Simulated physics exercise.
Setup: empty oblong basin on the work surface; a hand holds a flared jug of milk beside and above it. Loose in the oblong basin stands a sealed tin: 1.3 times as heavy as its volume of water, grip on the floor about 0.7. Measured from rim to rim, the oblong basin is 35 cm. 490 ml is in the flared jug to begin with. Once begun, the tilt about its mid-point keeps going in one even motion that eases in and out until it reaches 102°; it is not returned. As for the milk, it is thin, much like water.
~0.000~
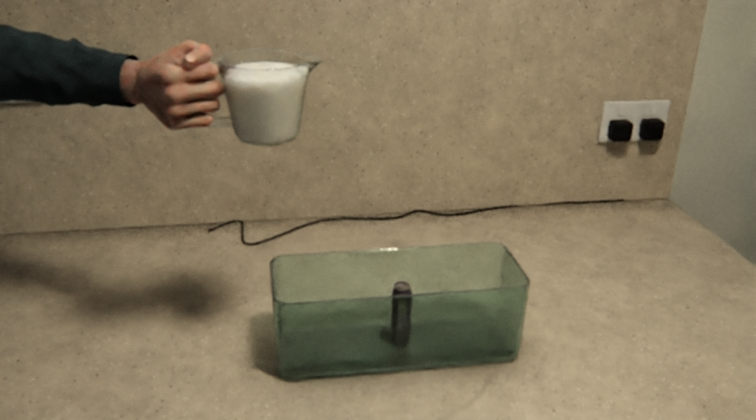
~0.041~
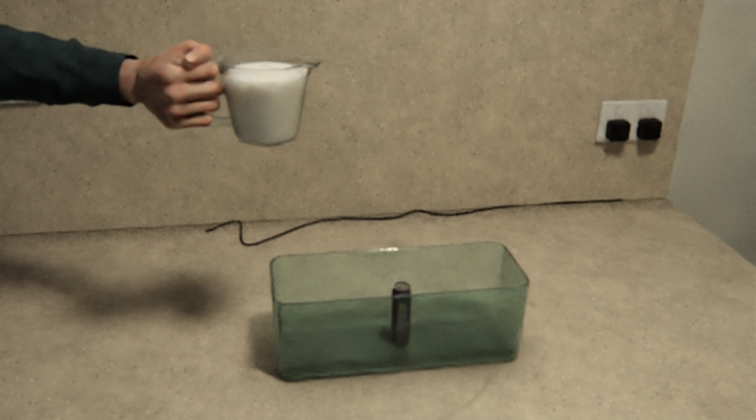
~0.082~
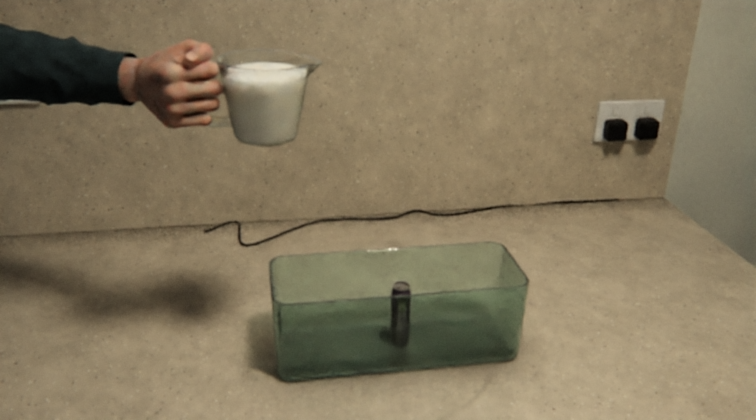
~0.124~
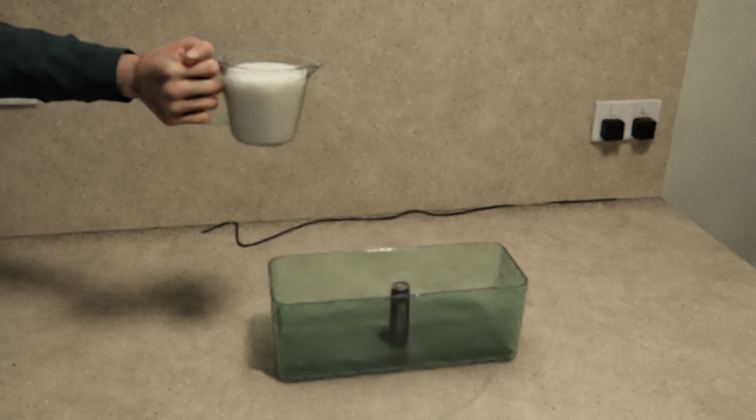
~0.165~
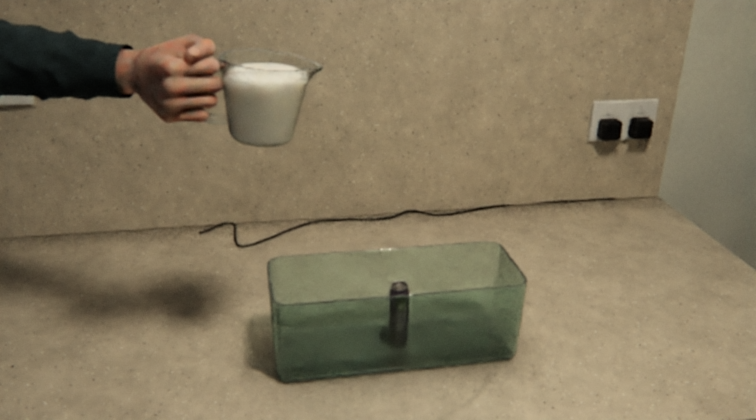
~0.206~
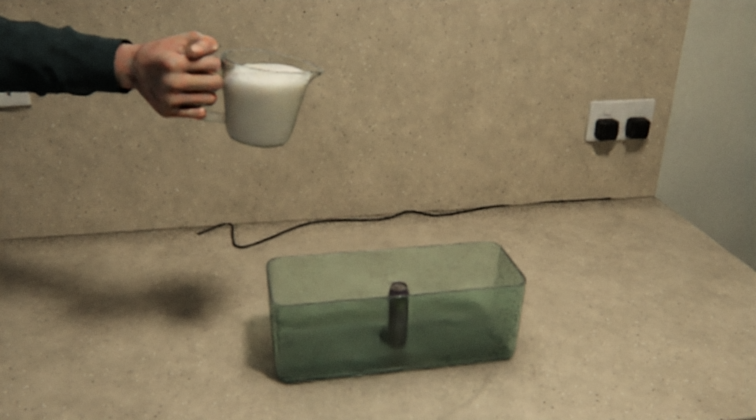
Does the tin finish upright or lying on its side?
It finishes lying on its side.
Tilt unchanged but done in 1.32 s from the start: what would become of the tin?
The tin tumbles.
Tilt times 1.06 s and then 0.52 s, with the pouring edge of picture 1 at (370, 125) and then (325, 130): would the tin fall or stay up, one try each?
Trial 1 - tin stays standing; trial 2 - tin stays standing.
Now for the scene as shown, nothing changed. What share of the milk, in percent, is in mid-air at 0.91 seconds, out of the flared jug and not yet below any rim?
Some 34 % is up in the air.
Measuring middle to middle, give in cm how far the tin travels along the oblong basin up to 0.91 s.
It has moved some 3 cm.
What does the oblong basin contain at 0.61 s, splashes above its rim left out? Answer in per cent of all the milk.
Near 2 in a hundred.
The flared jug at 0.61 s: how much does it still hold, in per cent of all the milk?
About 72 per cent.
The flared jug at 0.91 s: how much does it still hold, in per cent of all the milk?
Remaining share: Approx. 16 %.
By 0.61 s the tilt is 63° and 72 per cent is still to pour; the tin stands where it began.
By 0.91 s the tilt is 97° and 16 per cent is still to pour; the tin leans 33°.
By 1.22 s the tilt is 102° and 0 per cent is still to pour; the tin lies on its side.
By 1.56 s the tilt is 102° and 0 per cent is still to pour; the tin lies on its side.
At rest the tin lies on its side.
